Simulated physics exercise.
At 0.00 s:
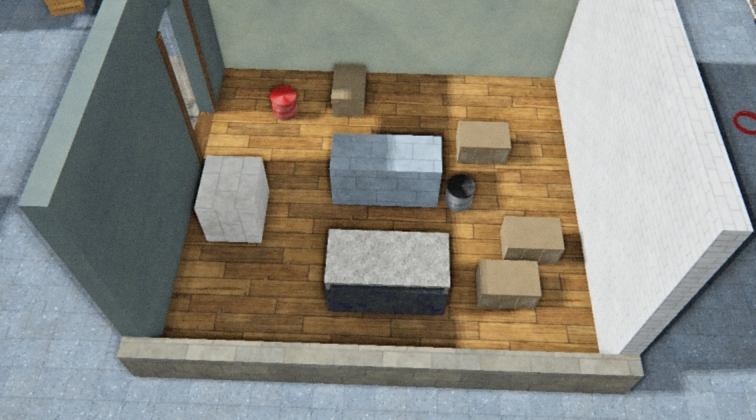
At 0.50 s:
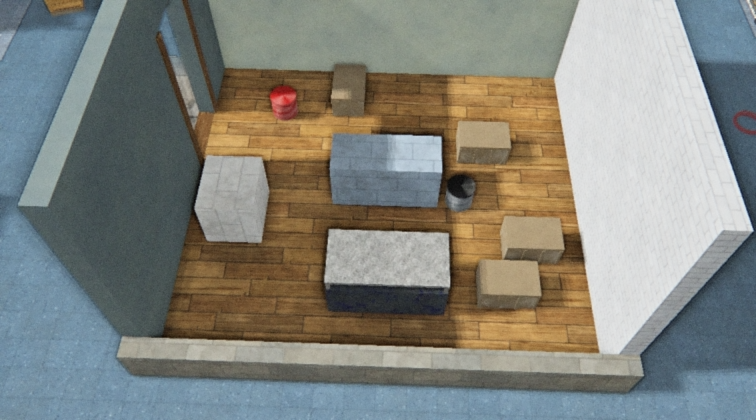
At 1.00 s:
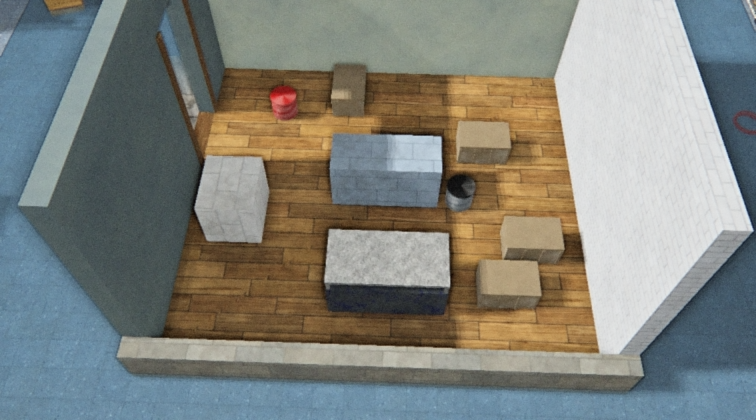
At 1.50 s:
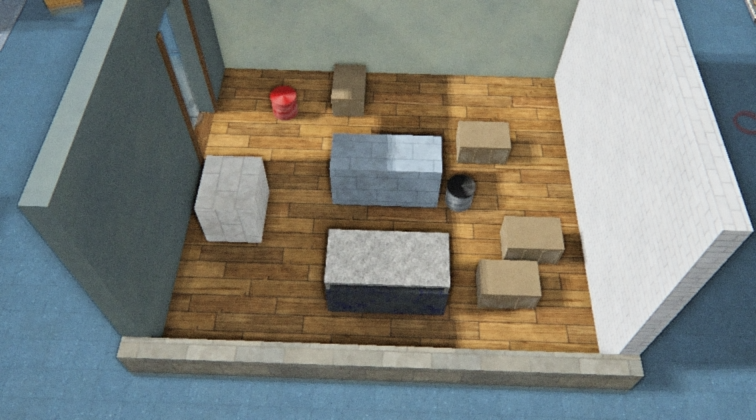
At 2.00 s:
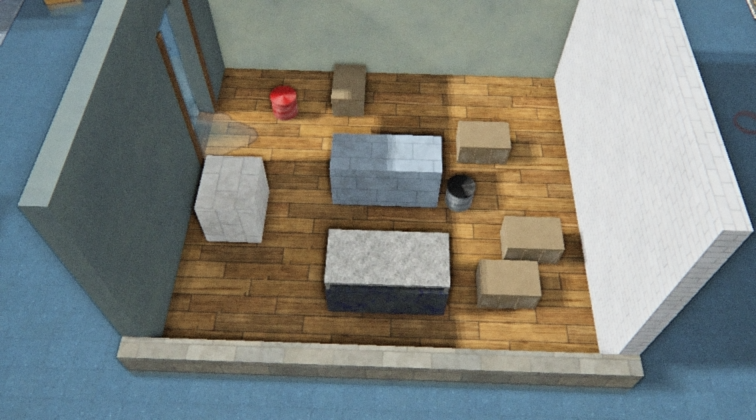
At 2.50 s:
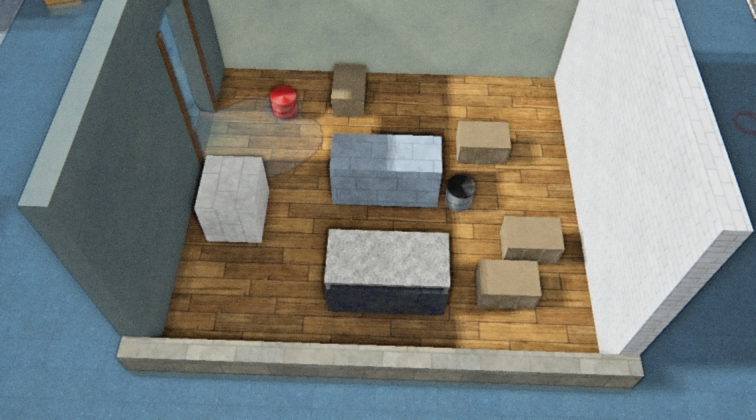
Water covered the paving outside a small open-topped room, then slipped in through the doorway at the upper left and spread across the wooden floor toward the red pail, while the boxes stayed still.
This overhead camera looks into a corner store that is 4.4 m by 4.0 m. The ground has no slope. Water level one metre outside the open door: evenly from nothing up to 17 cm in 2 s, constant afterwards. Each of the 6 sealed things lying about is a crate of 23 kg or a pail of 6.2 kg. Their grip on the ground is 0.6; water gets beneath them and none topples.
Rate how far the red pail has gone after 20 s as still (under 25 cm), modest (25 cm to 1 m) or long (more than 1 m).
Modest.
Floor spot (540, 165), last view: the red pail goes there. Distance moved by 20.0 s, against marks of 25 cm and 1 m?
It goes a long way.
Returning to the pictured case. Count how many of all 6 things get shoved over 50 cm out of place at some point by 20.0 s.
The answer here is 3.
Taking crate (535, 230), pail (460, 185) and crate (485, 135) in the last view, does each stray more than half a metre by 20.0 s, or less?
The first is lower, the second higher and the third higher.
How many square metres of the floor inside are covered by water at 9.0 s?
Near 15 m2 in all.
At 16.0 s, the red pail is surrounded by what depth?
The depth there is around 7 cm.
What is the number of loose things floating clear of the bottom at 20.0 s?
At that moment it comes to 3.
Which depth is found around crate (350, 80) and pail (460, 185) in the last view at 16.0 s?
Close to 9 and 7 centimetres.
After 4.0 s the red pail is near (313, 86), 0.4 m from its start, aground; 0 afloat.
After 9.0 s the red pail is near (318, 63), 0.7 m from its start, aground; 0 afloat.
After 16.0 s the red pail is near (268, 63), 0.6 m from its start, aground; 0 afloat.
After 20.0 s the red pail is near (262, 71), 0.5 m from its start, afloat; 3 afloat.
